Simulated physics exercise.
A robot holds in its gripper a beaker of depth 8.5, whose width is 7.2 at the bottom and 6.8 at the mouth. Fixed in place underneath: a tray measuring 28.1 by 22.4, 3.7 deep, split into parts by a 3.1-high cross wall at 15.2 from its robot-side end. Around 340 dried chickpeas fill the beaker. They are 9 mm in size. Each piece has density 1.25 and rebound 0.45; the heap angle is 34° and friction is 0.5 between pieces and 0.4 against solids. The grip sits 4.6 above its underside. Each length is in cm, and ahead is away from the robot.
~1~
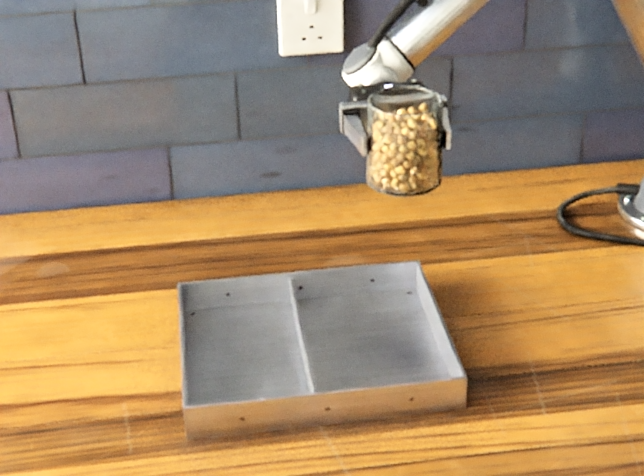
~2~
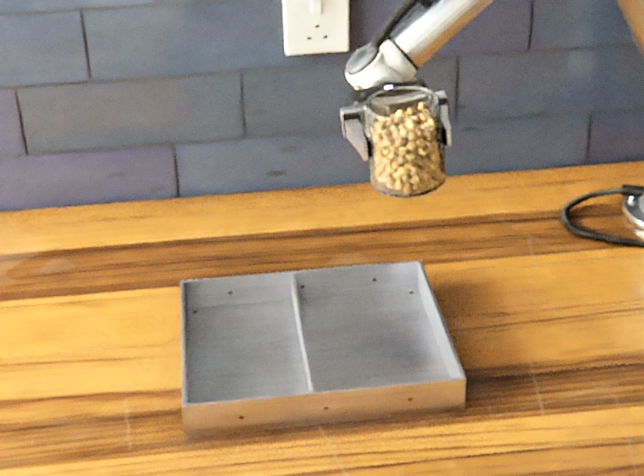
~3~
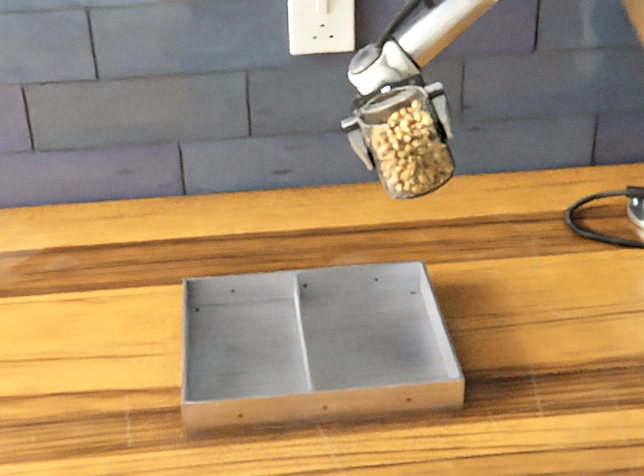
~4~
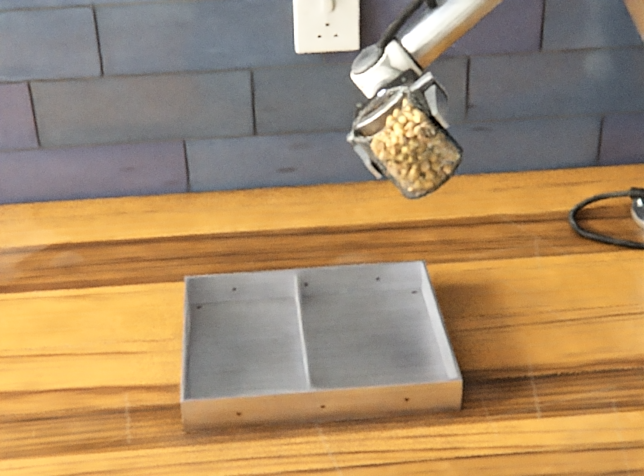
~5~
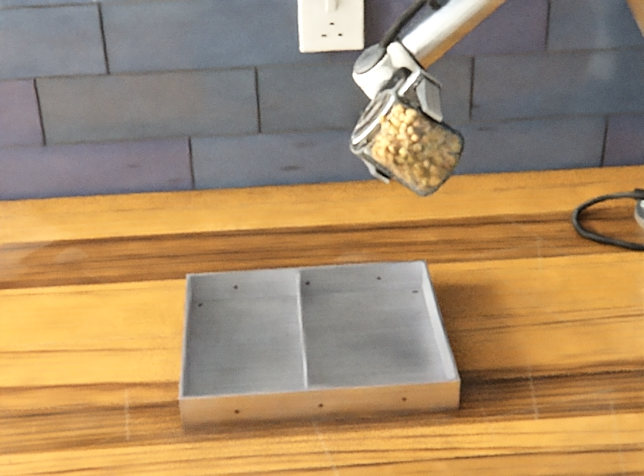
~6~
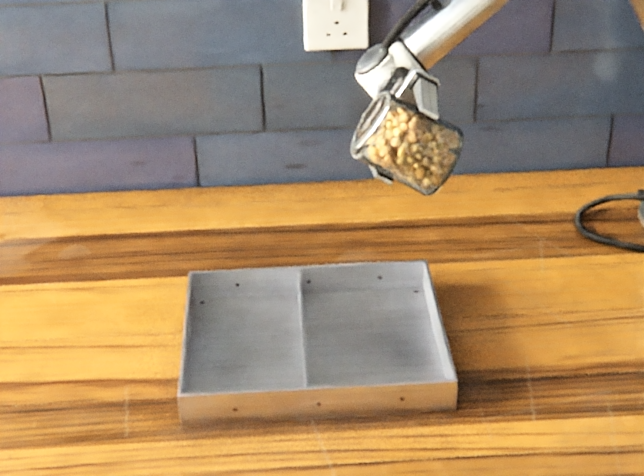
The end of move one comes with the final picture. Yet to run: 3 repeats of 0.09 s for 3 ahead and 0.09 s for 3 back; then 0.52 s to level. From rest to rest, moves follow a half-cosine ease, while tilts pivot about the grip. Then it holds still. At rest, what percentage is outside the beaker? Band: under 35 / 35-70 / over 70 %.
Under 35 %.
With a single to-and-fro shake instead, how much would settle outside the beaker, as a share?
10 per cent.
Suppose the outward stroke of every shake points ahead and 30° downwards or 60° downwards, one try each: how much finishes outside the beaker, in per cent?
Try one gives about 10 in a hundred, try two about 0 in a hundred.
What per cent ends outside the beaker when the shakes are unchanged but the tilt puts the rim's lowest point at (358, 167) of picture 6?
About 65 per cent.
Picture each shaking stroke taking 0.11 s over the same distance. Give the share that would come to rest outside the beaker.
It would come to around 15 %.
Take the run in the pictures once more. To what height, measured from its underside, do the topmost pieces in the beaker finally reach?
7.5 cm.
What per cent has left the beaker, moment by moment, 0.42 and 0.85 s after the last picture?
Estimates in order: Close to 15, close to 20.
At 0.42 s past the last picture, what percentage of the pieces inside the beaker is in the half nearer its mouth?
That share comes to roughly 30 percent.
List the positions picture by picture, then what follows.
The first frame shows beaker middle at (404, 142), level; upper third of the load around (406, 131), from x 375 to 435, top at y 110; 341 in the beaker.
The second frame shows beaker middle at (405, 143), tilted 6° forward; upper third of the load around (407, 132), from x 375 to 440, top at y 105.
The third frame shows beaker middle at (407, 143), tilted 20° forward; upper third of the load around (410, 132), from x 375 to 445, top at y 105.
The fourth frame shows beaker middle at (408, 144), tilted 38° forward; upper third of the load around (413, 132), from x 375 to 455, top at y 105.
The fifth frame shows beaker middle at (408, 144), tilted 52° forward; upper third of the load around (412, 130), from x 380 to 455, top at y 110.
The sixth frame shows beaker middle at (408, 144), tilted 58° forward; upper third of the load around (414, 131), from x 375 to 455, top at y 110; 341 in the beaker.
Then, 0.42 s after the last picture, tilted 58° forward, highest piece 28 above the table; 291 in the beaker, 25 in the far-side part, 9 in the robot-side part, 16 in flight or on a rim.
Then, 0.85 s after the last picture, tilted 21° forward, highest piece 29 above the table; 270 in the beaker, 35 in the far-side part, 32 in the robot-side part, 4 on the table or floor.
Then, 1.26 s after the last picture, level, highest piece 29 above the table; 270 in the beaker, 34 in the far-side part, 33 in the robot-side part, 4 on the table or floor.
Then, 2.31 s after the last picture, level, highest piece 29 above the table; 270 in the beaker, 34 in the far-side part, 33 in the robot-side part, 4 on the table or floor.
Final count, 270 in the beaker, 34 in the far-side part, 33 in the robot-side part, 4 on the table or floor. That is 21 % outside the beaker.
